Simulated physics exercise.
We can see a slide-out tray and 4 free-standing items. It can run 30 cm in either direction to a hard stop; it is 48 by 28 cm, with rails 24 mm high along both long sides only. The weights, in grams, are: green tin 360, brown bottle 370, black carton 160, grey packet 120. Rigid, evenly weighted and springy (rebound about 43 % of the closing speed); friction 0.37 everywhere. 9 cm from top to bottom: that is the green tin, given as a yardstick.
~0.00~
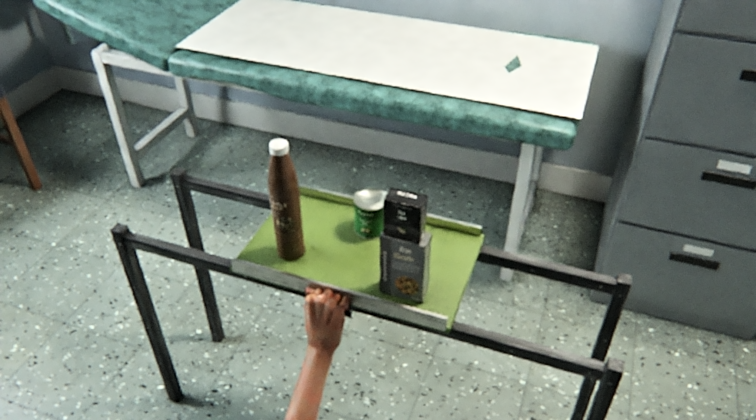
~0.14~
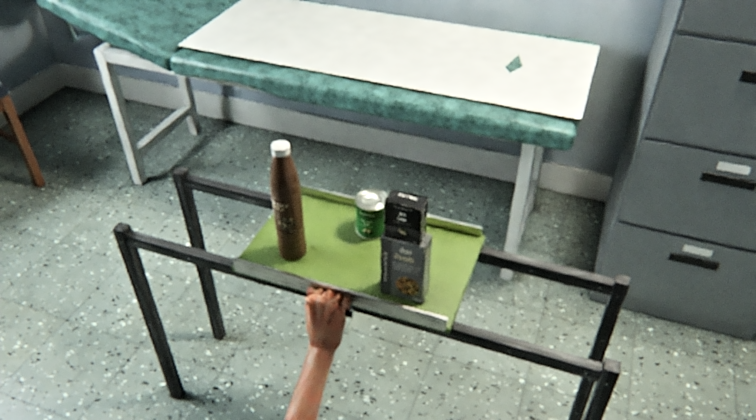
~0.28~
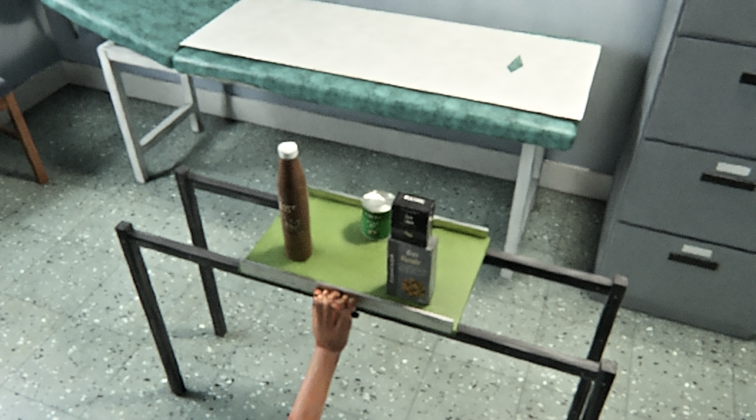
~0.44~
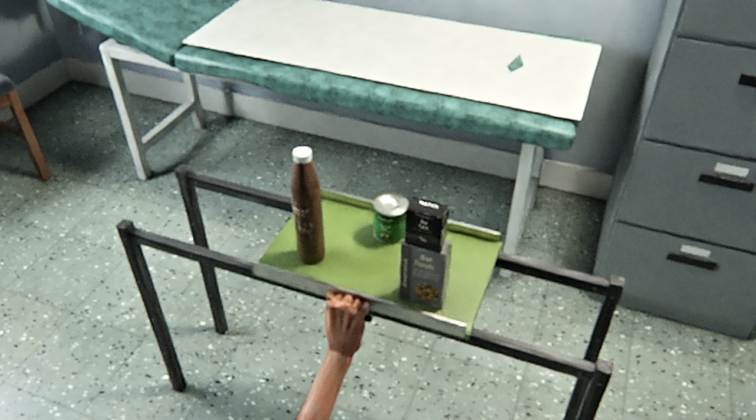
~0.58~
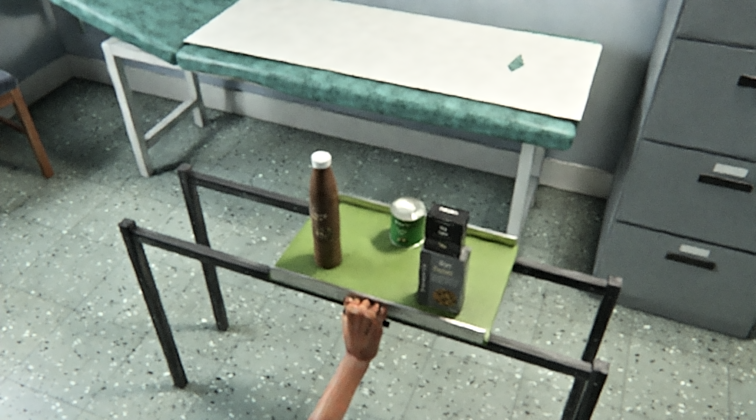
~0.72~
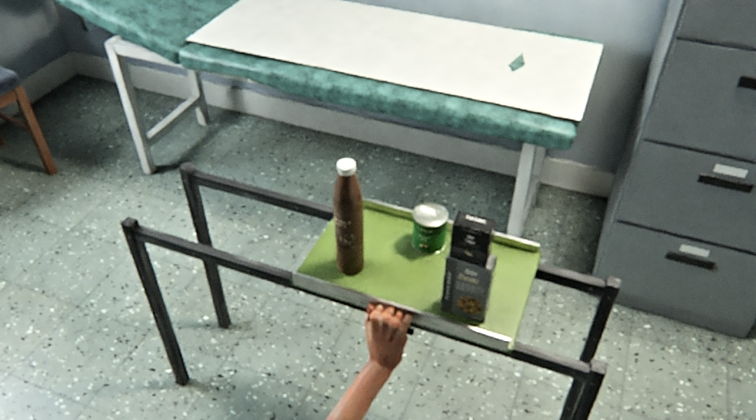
Green tray carrying a brown bottle, green tin, black carton and grey packet sliding right along dark rails, a hand gripping its front edge.
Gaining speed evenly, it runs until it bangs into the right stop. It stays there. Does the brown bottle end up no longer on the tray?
It is retained by the tray.
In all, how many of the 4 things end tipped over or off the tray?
The number is 1.
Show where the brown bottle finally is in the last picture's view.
Close to (505, 279).
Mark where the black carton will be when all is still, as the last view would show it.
It settles somewhere near (574, 263).
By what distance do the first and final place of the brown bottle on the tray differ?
It ends up around 22 cm from its start.
After 1.12 s, tray has slid 30 cm right; brown bottle 11° off upright near (438, 242); black carton 5° off upright; grey packet 5° off upright.
After 1.52 s, tray has slid 30 cm right; brown bottle 67° off upright near (498, 272); grey packet moved 4 cm; green tin moved 4 cm.
In the end (2.5 s), toppled on the tray, brown bottle; the other 3 under 5 cm from the start. In the last view, brown bottle near (505, 279).
